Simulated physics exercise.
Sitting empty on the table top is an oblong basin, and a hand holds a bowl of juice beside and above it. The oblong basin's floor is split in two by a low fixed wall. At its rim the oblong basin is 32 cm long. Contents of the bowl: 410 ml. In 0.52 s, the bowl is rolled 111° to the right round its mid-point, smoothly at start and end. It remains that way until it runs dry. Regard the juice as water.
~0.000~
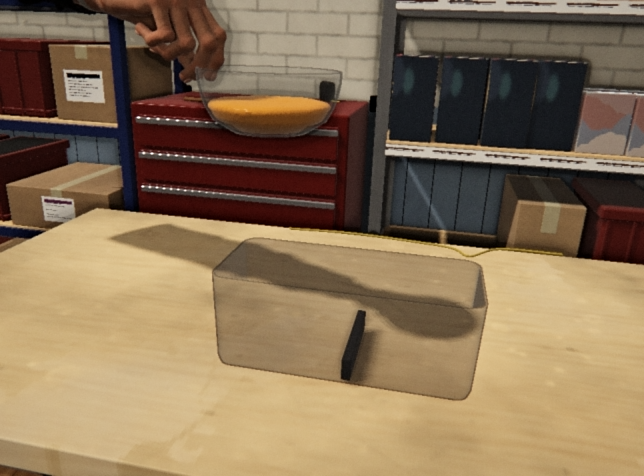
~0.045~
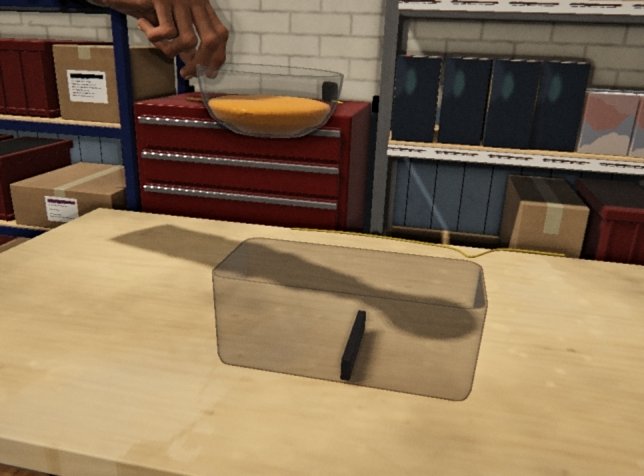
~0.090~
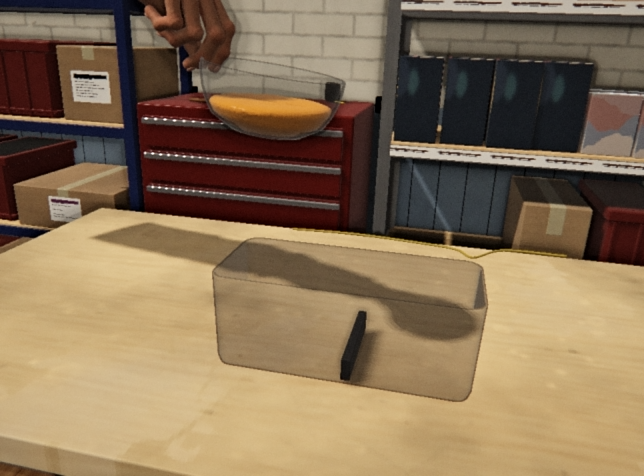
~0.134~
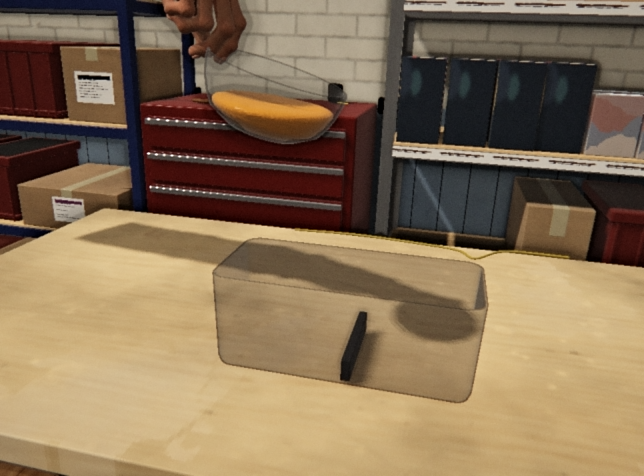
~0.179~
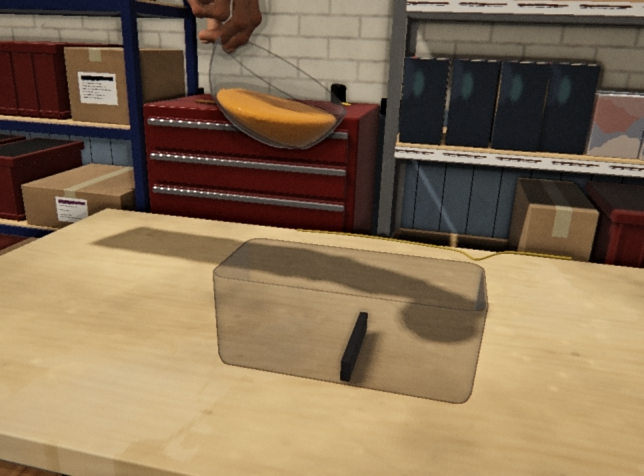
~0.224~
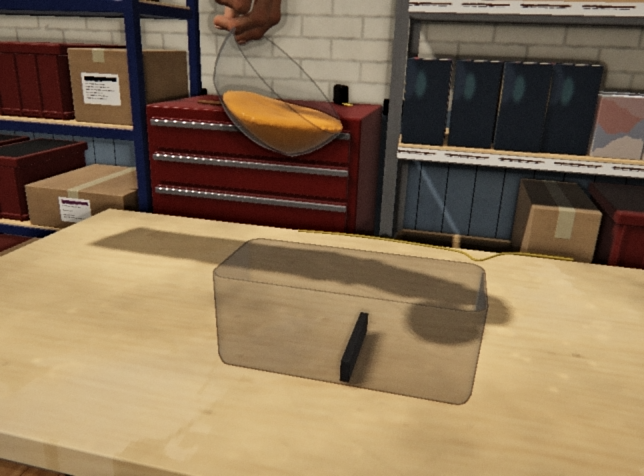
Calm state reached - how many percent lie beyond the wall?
54 percent, roughly.
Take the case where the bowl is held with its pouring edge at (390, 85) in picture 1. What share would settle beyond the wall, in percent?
Then I'd expect something near 70 per cent.
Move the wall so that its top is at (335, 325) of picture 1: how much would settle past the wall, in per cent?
65 per cent.
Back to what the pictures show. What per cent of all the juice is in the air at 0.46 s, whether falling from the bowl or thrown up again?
Estimate: Some 66 % of the total.
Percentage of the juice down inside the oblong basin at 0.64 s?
I'd say roughly 96 in a hundred of it.
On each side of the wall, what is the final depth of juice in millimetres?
Depths: Left near 8 mm, right near 12 mm.
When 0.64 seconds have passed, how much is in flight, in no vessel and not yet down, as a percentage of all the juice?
Estimate: Around 4 per cent.
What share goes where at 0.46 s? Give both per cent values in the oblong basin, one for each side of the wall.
Roughly 4 sits left and 28 sits right.
Then, 0.46 s in, the tilt is 108° and 3 per cent is still to pour, 4 is left of the wall and 28 right of it.
Then, 0.64 s in, the tilt is 111° and 0 per cent is still to pour, 39 is left of the wall and 57 right of it.
Then, 0.82 s in, the tilt is 111° and 0 per cent is still to pour, 41 is left of the wall and 54 right of it.
Then, 1.02 s in, the tilt is 111° and 0 per cent is still to pour, 42 is left of the wall and 54 right of it.
Finally, 42 per cent lies left of the wall, 54 right of it and 4 outside.
